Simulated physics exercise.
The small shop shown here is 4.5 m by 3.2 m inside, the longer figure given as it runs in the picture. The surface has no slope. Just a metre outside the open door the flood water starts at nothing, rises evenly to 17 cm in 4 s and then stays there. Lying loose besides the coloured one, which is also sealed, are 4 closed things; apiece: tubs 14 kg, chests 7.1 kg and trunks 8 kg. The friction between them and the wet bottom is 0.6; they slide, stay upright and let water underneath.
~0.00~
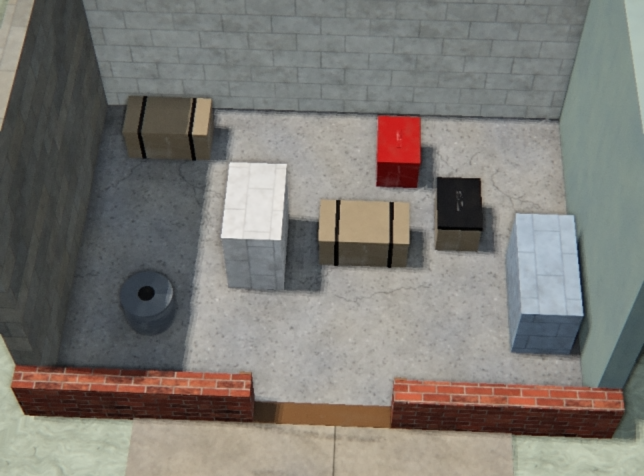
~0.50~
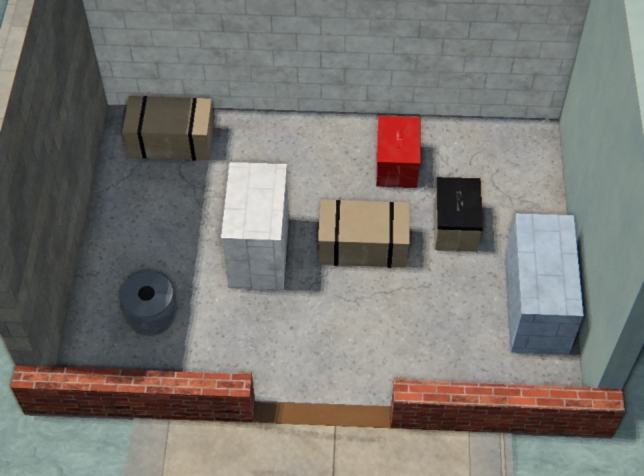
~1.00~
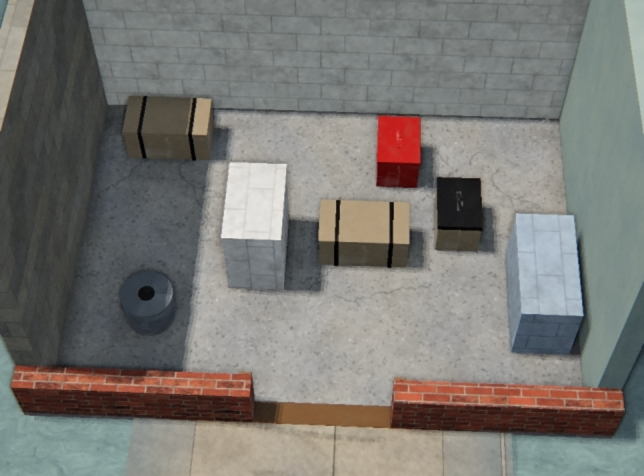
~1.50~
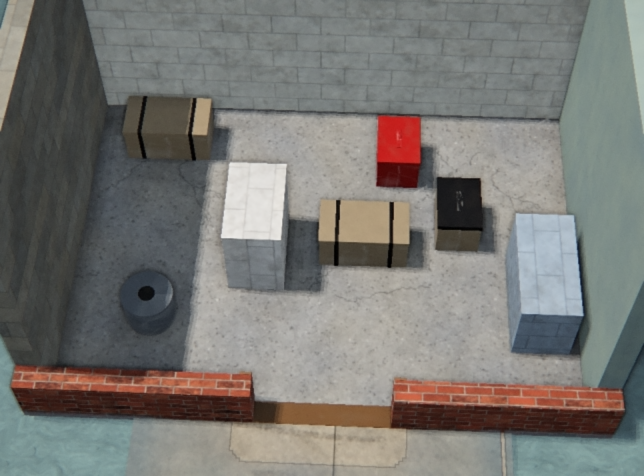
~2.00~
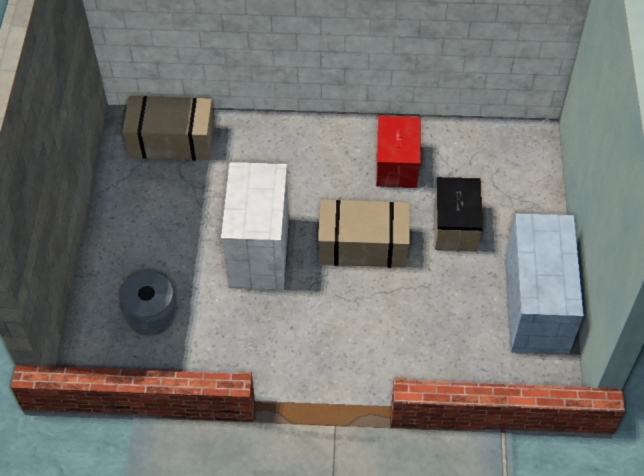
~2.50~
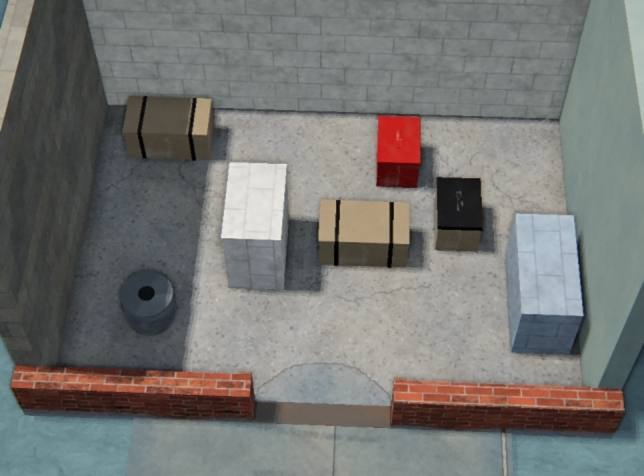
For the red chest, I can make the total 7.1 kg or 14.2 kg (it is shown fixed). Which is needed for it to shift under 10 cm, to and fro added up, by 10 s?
Both are insufficient.
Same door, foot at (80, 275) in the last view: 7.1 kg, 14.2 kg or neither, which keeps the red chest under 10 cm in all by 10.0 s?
In that setup just the second mass works.
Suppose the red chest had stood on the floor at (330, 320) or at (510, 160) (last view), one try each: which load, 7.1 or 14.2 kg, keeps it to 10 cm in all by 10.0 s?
For the first start neither one suffices; for the second neither one suffices.
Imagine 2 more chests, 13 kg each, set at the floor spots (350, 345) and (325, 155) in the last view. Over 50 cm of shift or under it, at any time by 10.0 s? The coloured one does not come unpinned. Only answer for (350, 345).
For that spot the answer is greater than that.
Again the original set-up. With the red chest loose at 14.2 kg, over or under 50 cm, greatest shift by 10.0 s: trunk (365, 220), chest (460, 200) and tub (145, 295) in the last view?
The three come out further, further, not as far, in that order.
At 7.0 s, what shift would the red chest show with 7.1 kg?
It would be some 60 cm from its spot.
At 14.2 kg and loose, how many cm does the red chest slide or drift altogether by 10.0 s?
Close to 60 cm, all told.
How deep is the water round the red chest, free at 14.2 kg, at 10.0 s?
Roughly 10 cm.
After 3.5 s the red chest would be 0 cm from its start with 7.1 kg and 0 cm from its start with 14.2 kg; 0 cm of water round it then.
After 4.5 s the red chest would be 0 cm from its start with 7.1 kg and 0 cm from its start with 14.2 kg; 0 cm of water round it then.
After 7.0 s the red chest would be 56 cm from its start with 7.1 kg and 1 cm from its start with 14.2 kg; 4 cm of water round it then.
After 10.0 s the red chest would be 135 cm from its start with 7.1 kg and 49 cm from its start with 14.2 kg; 10 cm of water round it then.
